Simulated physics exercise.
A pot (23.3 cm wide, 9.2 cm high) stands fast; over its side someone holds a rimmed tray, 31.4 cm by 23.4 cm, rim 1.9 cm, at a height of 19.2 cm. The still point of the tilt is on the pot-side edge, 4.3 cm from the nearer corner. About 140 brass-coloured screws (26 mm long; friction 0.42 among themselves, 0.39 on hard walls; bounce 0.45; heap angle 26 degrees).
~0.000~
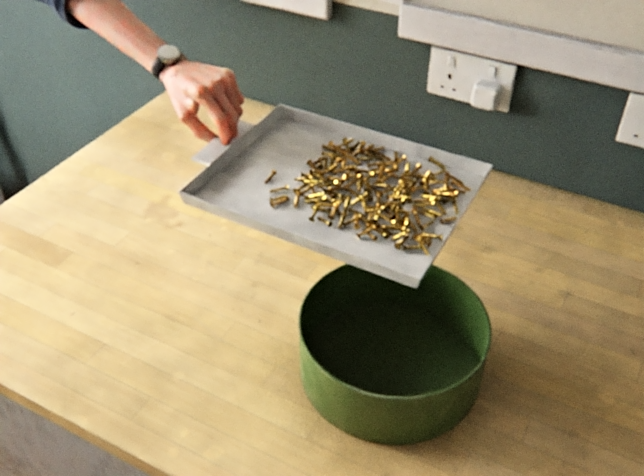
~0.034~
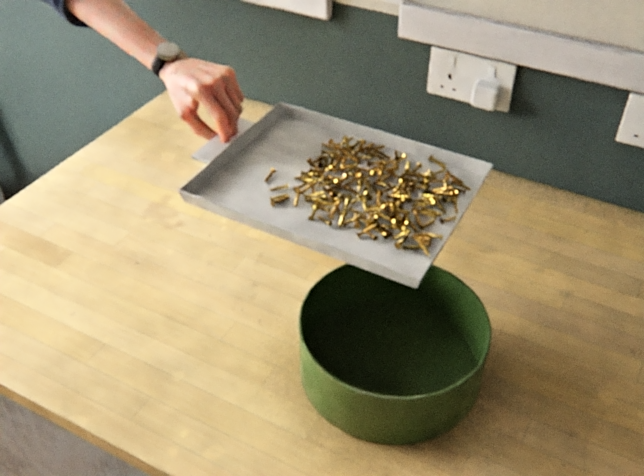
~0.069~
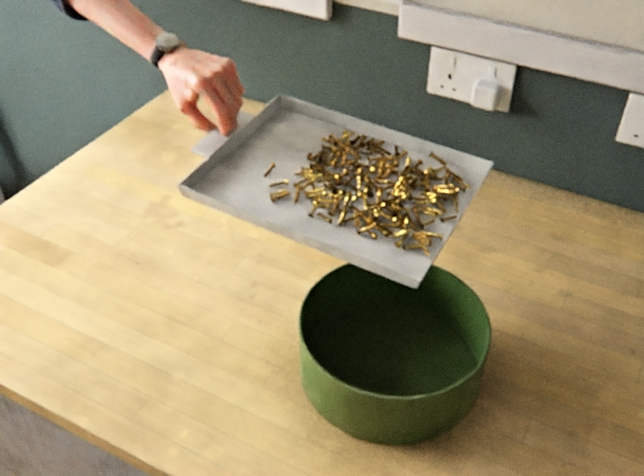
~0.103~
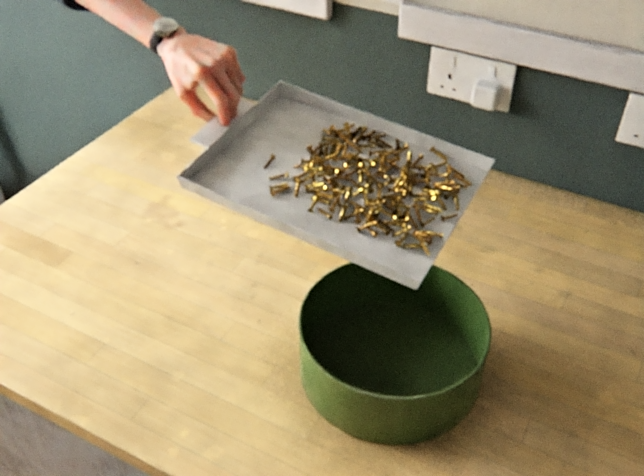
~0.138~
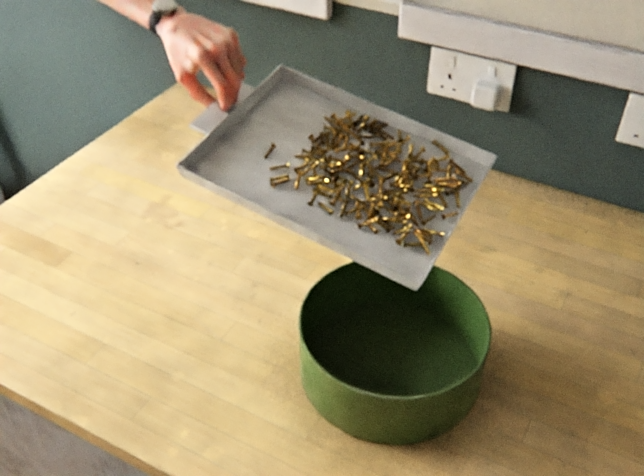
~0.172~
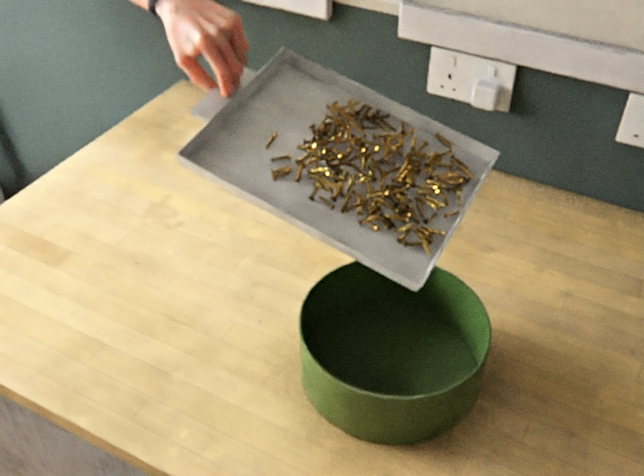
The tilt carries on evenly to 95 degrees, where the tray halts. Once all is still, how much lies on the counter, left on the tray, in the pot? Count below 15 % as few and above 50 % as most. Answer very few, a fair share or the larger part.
On the counter: A fair share; left on the tray: Very few; in the pot: The larger part.
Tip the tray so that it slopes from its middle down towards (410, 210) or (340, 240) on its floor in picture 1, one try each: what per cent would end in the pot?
Some 25 and 95 per cent.
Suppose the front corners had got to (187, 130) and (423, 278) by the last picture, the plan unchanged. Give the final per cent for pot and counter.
Pot 25, counter 75.
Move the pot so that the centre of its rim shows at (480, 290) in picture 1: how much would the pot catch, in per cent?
About 15 per cent.
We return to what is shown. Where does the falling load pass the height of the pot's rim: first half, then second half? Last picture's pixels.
At about (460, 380), then at (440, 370).
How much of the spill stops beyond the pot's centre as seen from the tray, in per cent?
About 100 per cent.
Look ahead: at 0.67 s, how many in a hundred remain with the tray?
Roughly 60 per cent.
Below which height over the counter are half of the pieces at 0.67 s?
Roughly 20 cm.
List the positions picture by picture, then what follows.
The first picture shows tray tilt 0 degrees, front corners at (182, 191) and (418, 275); middle of the pieces at (373, 189); pot at (394, 320).
The second picture shows tray tilt 1 degrees, front corners at (182, 189) and (418, 276); middle of the pieces at (374, 188).
The third picture shows tray tilt 3 degrees, front corners at (182, 184) and (418, 276); middle of the pieces at (374, 185).
The fourth picture shows tray tilt 6 degrees, front corners at (181, 175) and (419, 278), lowest corner right front; middle of the pieces at (375, 180).
The fifth picture shows tray tilt 10 degrees, front corners at (180, 164) and (419, 280), lowest corner right front; middle of the pieces at (376, 173).
The sixth picture shows tray tilt 15 degrees, front corners at (180, 153) and (420, 282), lowest corner right front; middle of the pieces at (378, 167); pot at (394, 320). Its pace works out near 130 degrees a second.
After 0.47 s, tilt 54 degrees; the tray holds 100 %, the pot 0 %.
Then, at 0.67 s, tilt 81 degrees; the tray holds 60 %, the pot 5 %.
After 0.99 s, tilt 95 degrees; the tray holds 0 %, the pot 65 %.
At rest (2.0 s), counter 35 %, tray 0 %, pot 65 %.
